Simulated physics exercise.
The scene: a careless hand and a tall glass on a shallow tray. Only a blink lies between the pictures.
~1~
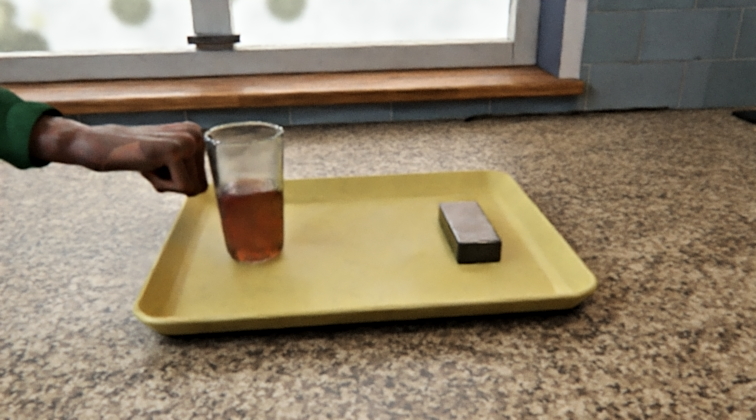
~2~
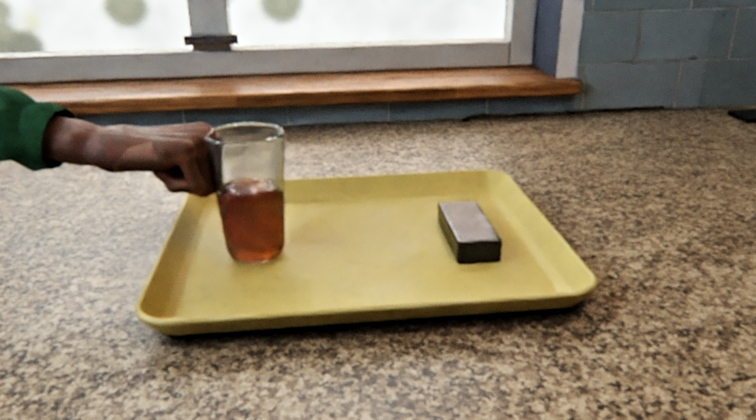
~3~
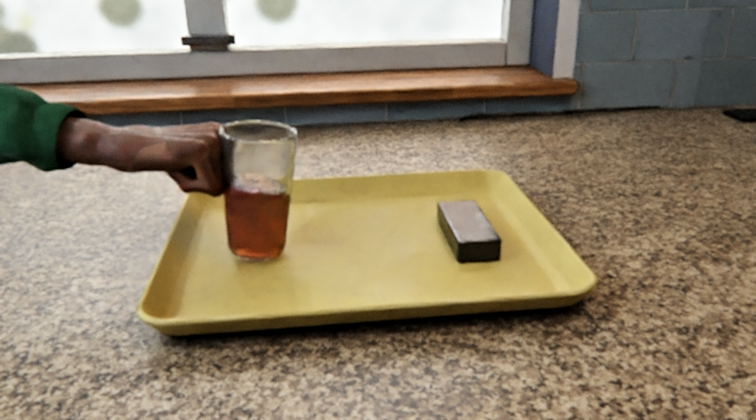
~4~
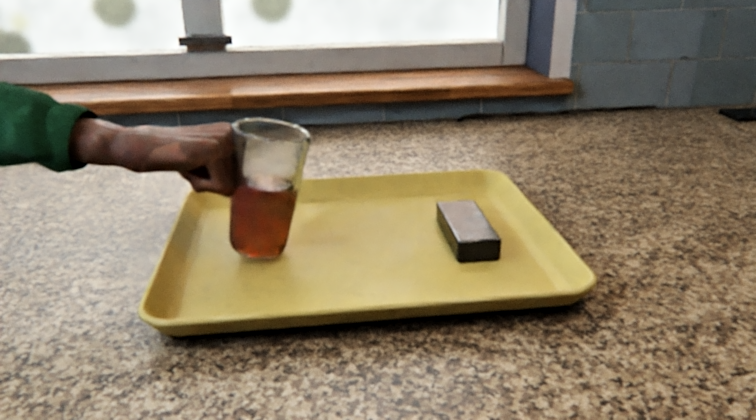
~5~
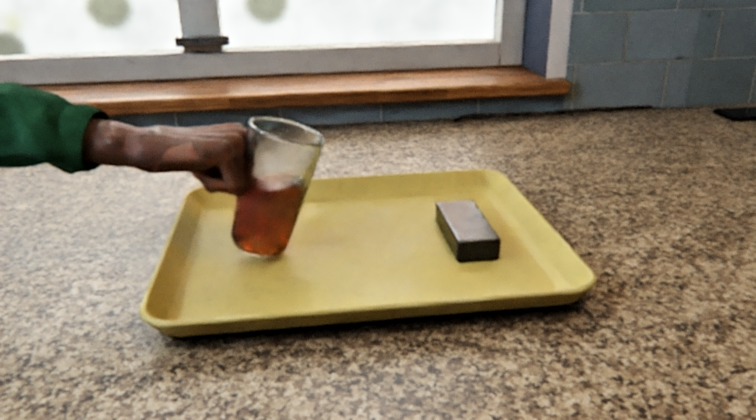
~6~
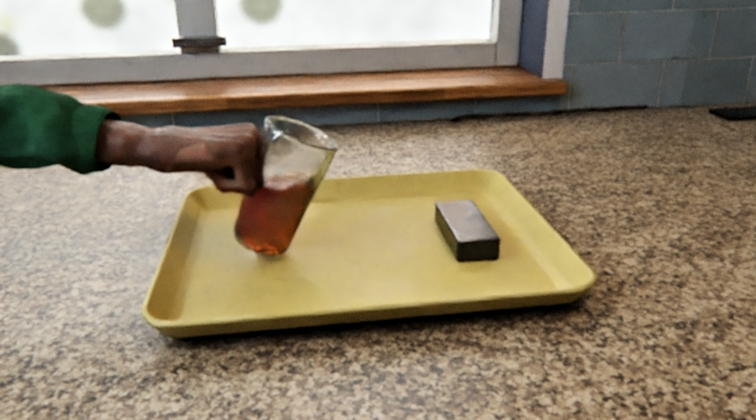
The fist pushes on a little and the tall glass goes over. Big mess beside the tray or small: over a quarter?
In the end three quarters and more stay on the tray.
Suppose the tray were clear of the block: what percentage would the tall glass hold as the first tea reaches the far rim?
Close to 65 per cent.
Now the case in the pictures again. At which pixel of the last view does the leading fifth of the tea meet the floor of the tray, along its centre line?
Roughly at (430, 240).
A moment on, the tall glass is falling and 100 per cent is in the glass, 0 on the tray and 0 above or beyond its rim.
Next, the tall glass lies on its side and 90 per cent is in the glass, 7 on the tray and 3 above or beyond its rim.
Then the tall glass lies on its side and 50 per cent is in the glass, 41 on the tray and 9 above or beyond its rim.
Later the tall glass lies on its side and 25 per cent is in the glass, 70 on the tray and 5 above or beyond its rim.
Finally, 96 per cent is held by tray and glass, 4 is off the tray.
